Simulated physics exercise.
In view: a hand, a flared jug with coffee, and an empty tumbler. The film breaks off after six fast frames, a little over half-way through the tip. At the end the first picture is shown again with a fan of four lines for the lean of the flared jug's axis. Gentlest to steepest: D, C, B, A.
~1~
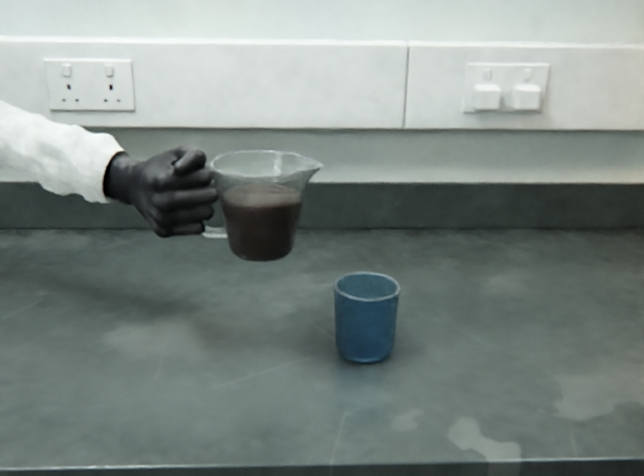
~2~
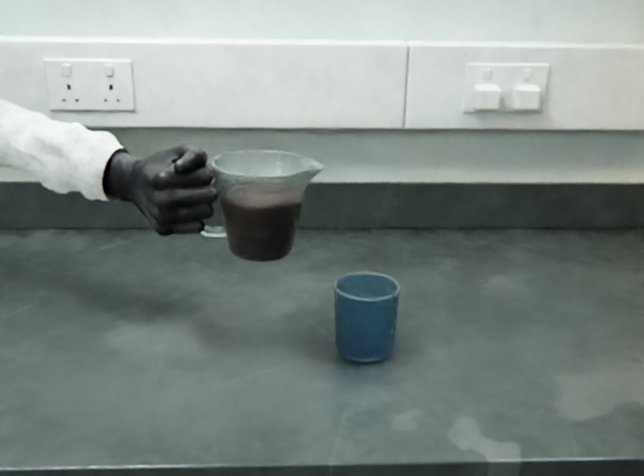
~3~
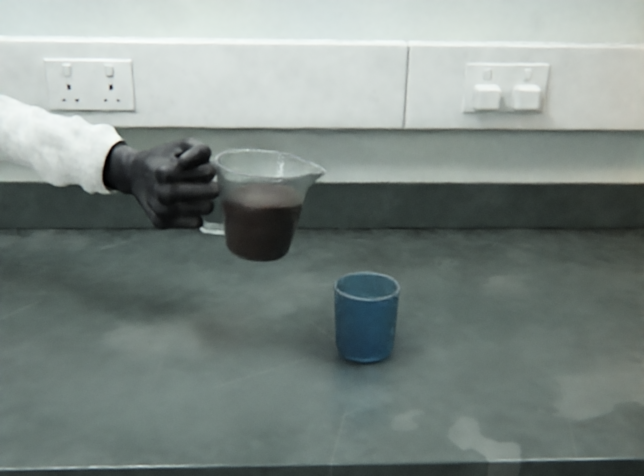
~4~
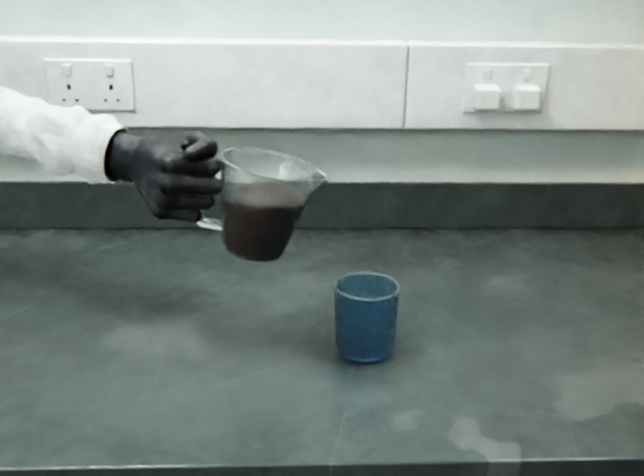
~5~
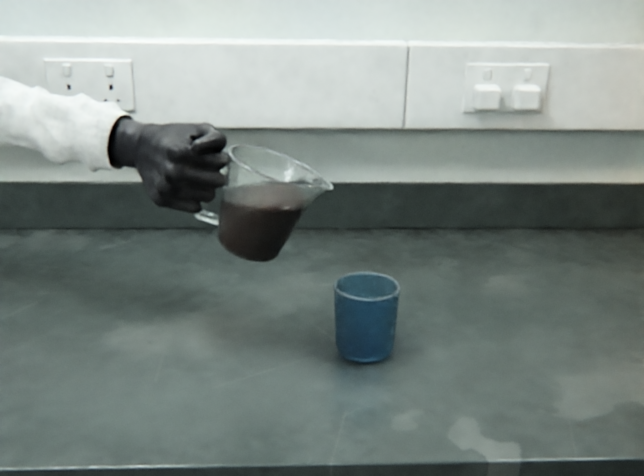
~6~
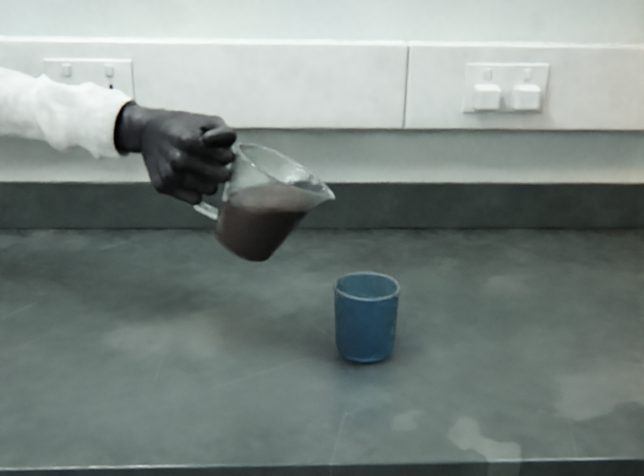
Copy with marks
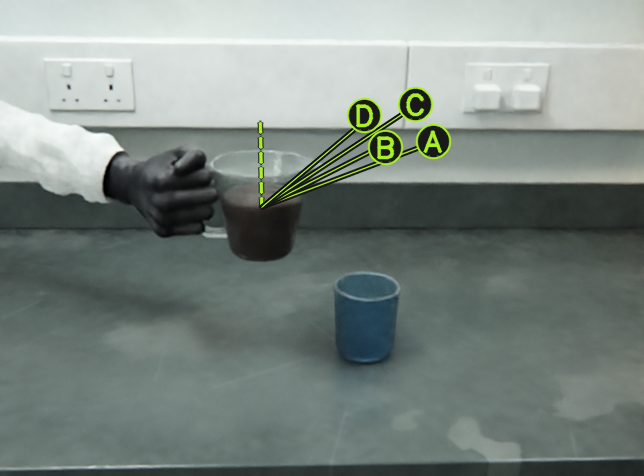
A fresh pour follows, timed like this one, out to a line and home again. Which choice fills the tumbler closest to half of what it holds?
Use tilt B.
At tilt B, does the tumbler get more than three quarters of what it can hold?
No, it does not.
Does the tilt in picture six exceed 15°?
Yes.
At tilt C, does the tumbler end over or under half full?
Under half.
On the marked copy, A at (417, 148); B at (368, 152); C at (401, 114); D at (353, 129).
If A is chosen, the tumbler ends with about 65 % of what it can hold.
If B is chosen, the tumbler ends with about 50 % of what it can hold.
If C is chosen, the tumbler ends with about 33 % of what it can hold.
If D is chosen, the tumbler ends with about 21 % of what it can hold.
